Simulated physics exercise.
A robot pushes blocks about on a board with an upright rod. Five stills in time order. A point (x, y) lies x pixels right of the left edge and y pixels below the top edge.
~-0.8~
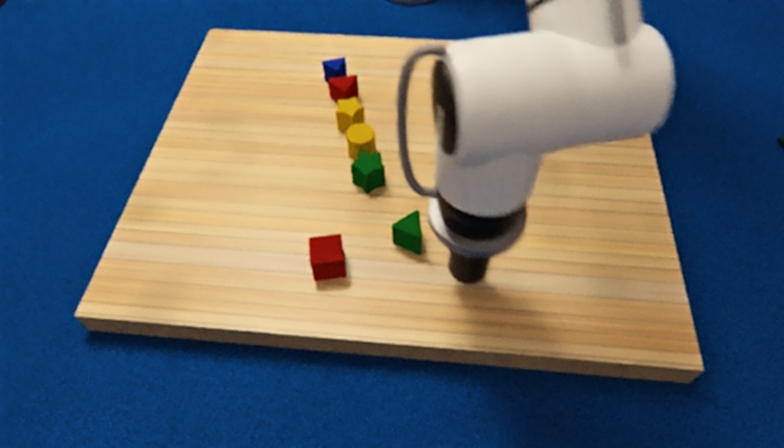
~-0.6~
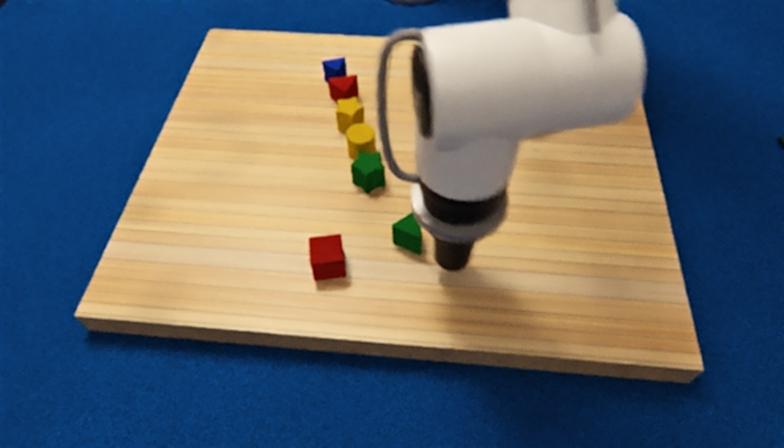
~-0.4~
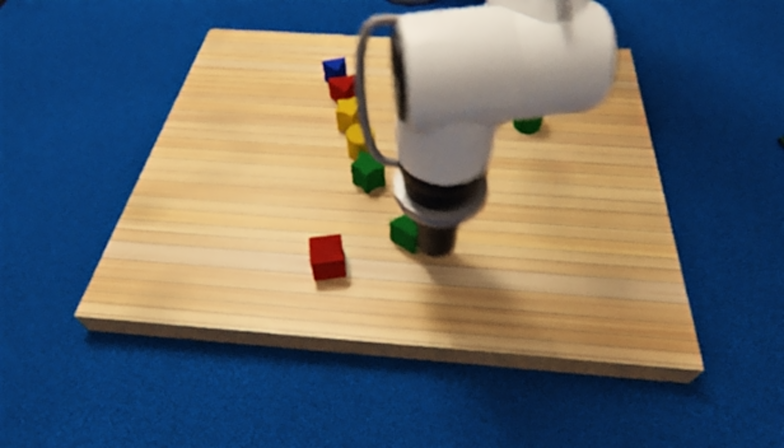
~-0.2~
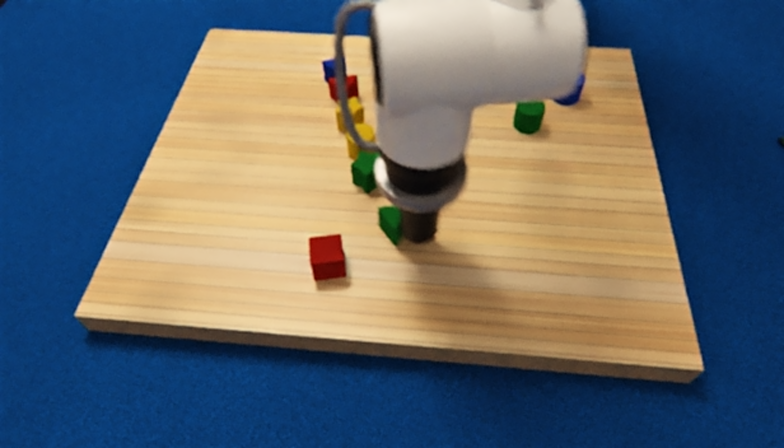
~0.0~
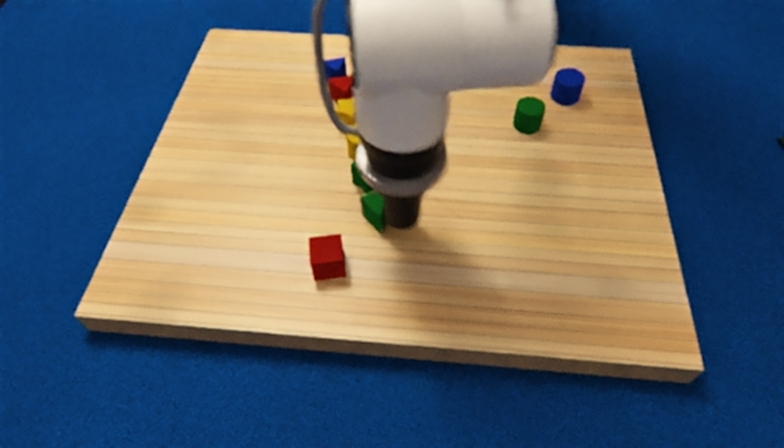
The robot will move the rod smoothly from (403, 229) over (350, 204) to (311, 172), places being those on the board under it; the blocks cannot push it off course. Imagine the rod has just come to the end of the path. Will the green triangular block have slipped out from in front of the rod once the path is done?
I expect not.
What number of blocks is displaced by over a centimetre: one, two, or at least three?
There will be one block that moves more than 1 cm.
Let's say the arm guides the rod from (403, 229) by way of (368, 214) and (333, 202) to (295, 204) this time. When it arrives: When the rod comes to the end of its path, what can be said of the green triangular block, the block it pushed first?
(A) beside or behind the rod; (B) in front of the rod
A - beside or behind the rod.
What follows on the original path. One third of the way, rod at (365, 198); green triangular block at (342, 181), turned 15° clockwise.
Two thirds of the way, rod at (331, 182); green triangular block at (309, 166), turned 10° clockwise.
At the end, rod at (308, 159); green star block still; green triangular block at (283, 147).
